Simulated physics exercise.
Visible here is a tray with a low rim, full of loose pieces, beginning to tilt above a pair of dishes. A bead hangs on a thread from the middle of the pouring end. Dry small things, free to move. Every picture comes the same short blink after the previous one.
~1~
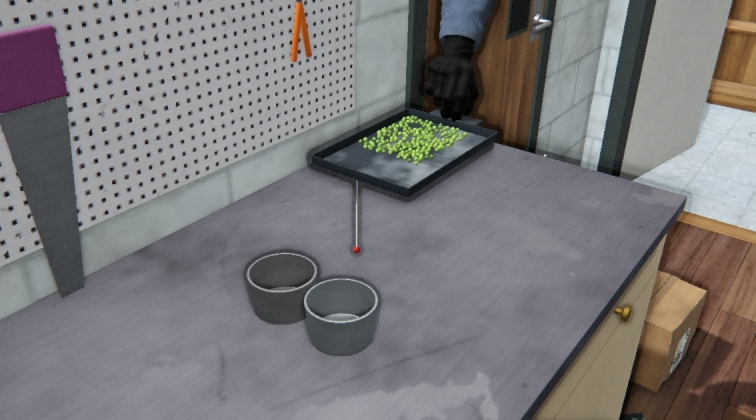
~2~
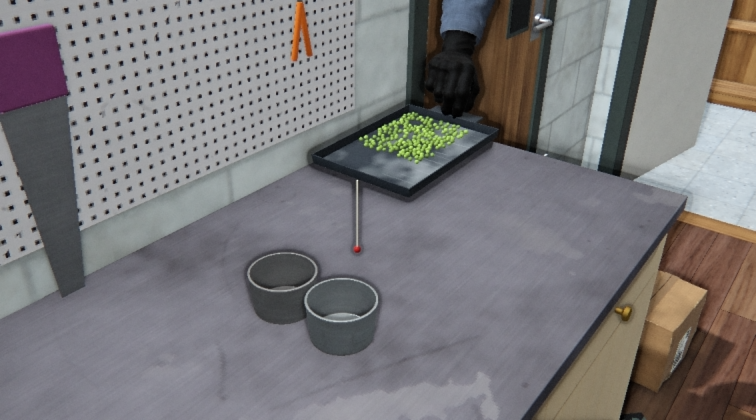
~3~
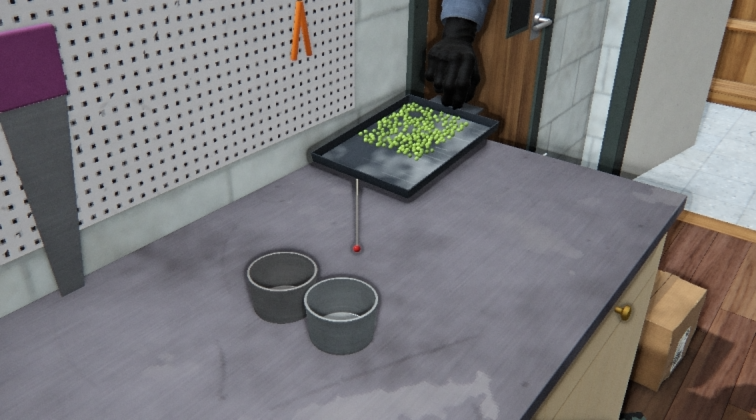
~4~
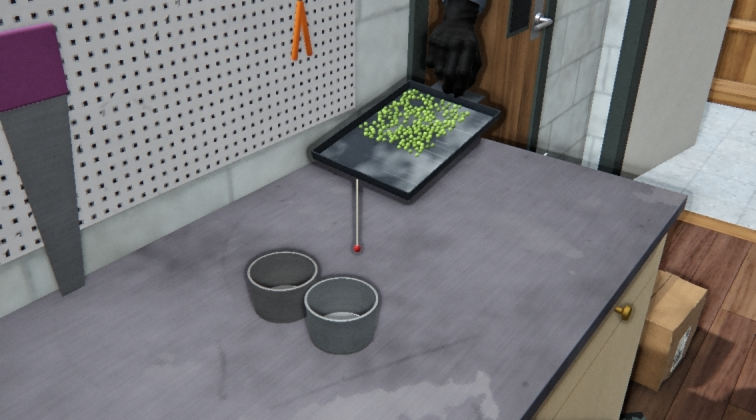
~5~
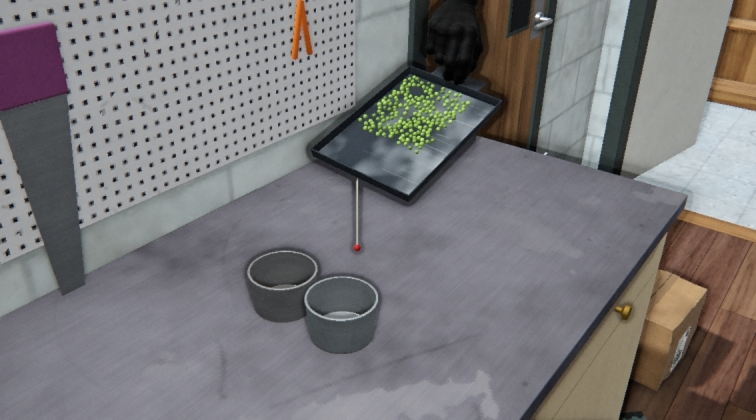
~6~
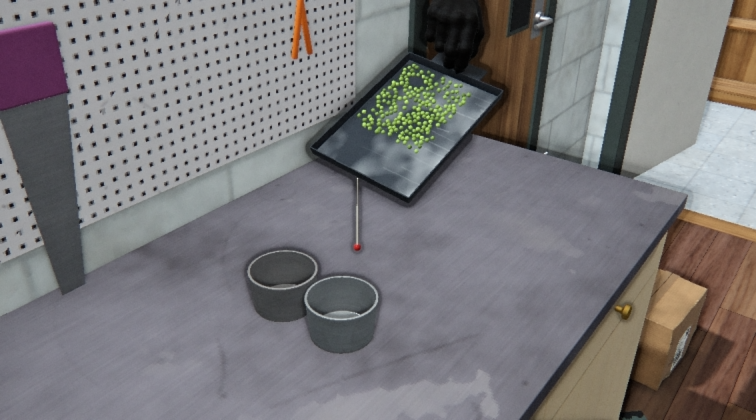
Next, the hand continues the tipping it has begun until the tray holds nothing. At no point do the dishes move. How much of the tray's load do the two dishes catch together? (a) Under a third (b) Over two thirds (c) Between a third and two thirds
Under a third.
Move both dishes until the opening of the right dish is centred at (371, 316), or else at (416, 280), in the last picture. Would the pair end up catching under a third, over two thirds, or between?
At the first spot I'd expect under a third, and at the second spot one to two thirds.
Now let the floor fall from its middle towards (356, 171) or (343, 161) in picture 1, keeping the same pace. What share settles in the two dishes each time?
Respectively 40 and 10 in a hundred.
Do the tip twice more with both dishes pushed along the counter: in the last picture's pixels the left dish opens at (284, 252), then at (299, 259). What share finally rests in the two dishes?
It would be roughly 0 per cent, followed by roughly 20 per cent.
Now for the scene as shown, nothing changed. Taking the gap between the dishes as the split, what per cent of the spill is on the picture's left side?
Estimate: About 0 in every hundred.
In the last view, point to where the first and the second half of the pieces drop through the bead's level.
About (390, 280), and after that about (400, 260).
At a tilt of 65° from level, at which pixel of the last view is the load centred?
At about (398, 203).
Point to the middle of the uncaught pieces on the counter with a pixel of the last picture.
Around (402, 331).
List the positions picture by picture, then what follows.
In the first frame, corners of the pouring end at (313, 155) and (408, 188), level; middle of the load at (414, 139), dried peas; left dish at (259, 301); right dish at (318, 332); bead on its thread at (357, 250).
In the second frame, corners of the pouring end at (313, 154) and (409, 188), level; middle of the load at (415, 137).
In the third frame, corners of the pouring end at (313, 152) and (408, 189), tipped barely, lowest at the right corner; middle of the load at (415, 131).
In the fourth frame, corners of the pouring end at (313, 151) and (409, 192), tipped a little, lowest at the right corner; middle of the load at (415, 122).
In the fifth frame, corners of the pouring end at (312, 148) and (408, 194), tipped clearly, lowest at the right corner; middle of the load at (415, 114).
In the sixth frame, corners of the pouring end at (312, 147) and (408, 196), tipped clearly, lowest at the right corner; middle of the load at (415, 108), most on the move; left dish at (260, 299); right dish at (319, 329).
Soon, tray tipped steeply; about two thirds on the tray; a stray few in the right dish; a stray few outside both; about a third in the air.
A while on, tray tipped past a quarter turn; about a quarter on the tray; a small part in the right dish; about two thirds outside both; a small part in the air.
Towards the end, tray tipped past a quarter turn; a small part in the right dish; nearly all outside both.
Finally, tray tipped past a quarter turn; a small part in the right dish; none in the left dish; nearly all outside both.
